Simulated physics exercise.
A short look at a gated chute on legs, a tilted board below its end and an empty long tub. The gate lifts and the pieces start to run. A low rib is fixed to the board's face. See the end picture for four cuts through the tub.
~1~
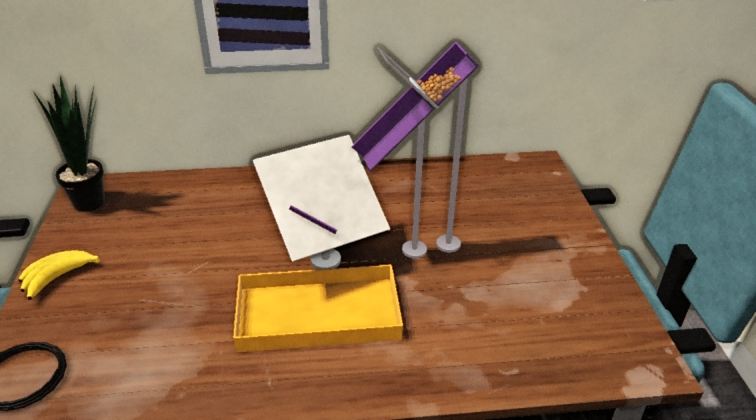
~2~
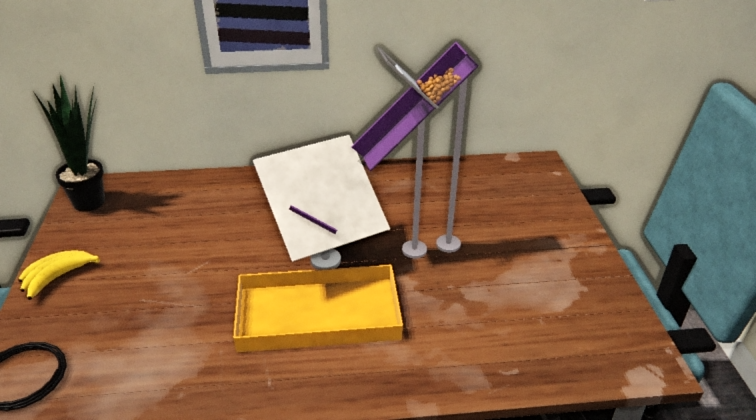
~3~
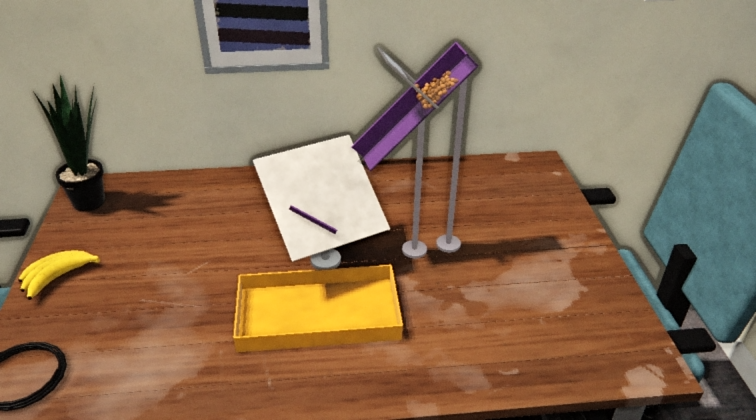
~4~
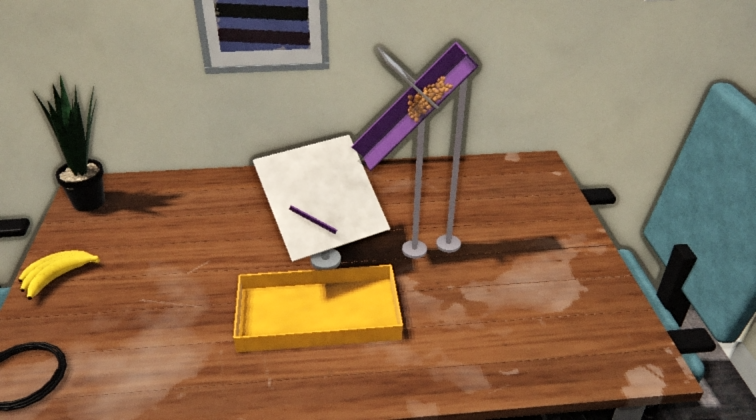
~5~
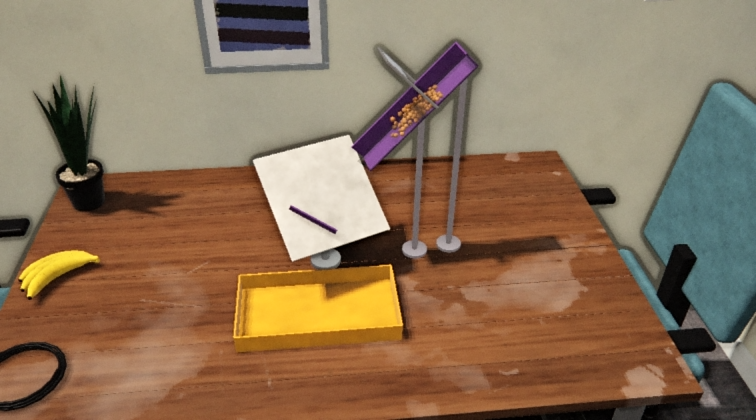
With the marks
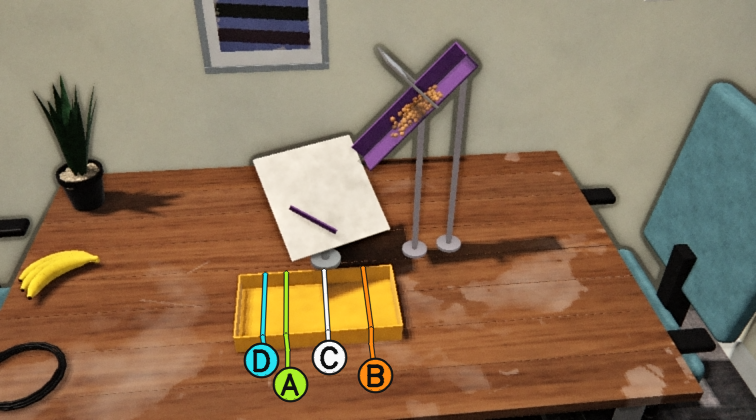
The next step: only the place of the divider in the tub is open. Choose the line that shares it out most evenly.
Choose B.
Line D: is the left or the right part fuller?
The right side.
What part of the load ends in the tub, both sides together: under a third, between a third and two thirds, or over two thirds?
About that: Over two thirds.
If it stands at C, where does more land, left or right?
The right side.
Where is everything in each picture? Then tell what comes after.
In the first frame, load behind the gate near (436, 85), roasted chickpeas; lip of the chute near (367, 164), sloping fairly steeply.
In the second frame, middle of the board near (322, 195), tilted fairly steeply; middle of its low edge near (343, 244); of its high edge near (303, 147).
In the third frame, front corners of the tub near (234, 338) and (402, 325), empty; front of the load near (421, 100).
In the fourth frame, middle of the load near (425, 101); its front near (410, 115), close to a quarter of the way to the lip; rib from (290, 205) to (338, 231).
In the fifth frame, middle of the load near (413, 109); its front near (393, 136), close to half of the way to the lip.
On the marked copy, line A crosses the front rim at (286, 334); line B crosses the front rim at (371, 327); line C crosses the front rim at (327, 331); line D crosses the front rim at (262, 335).
With A, of what is caught, none at all on the left of the divider, the whole lot on the right.
With B, of what is caught, close to half on the left of the divider, close to half on the right.
With C, of what is caught, a small share on the left of the divider, all but a few on the right.
With D, of what is caught, none at all on the left of the divider, the whole lot on the right.
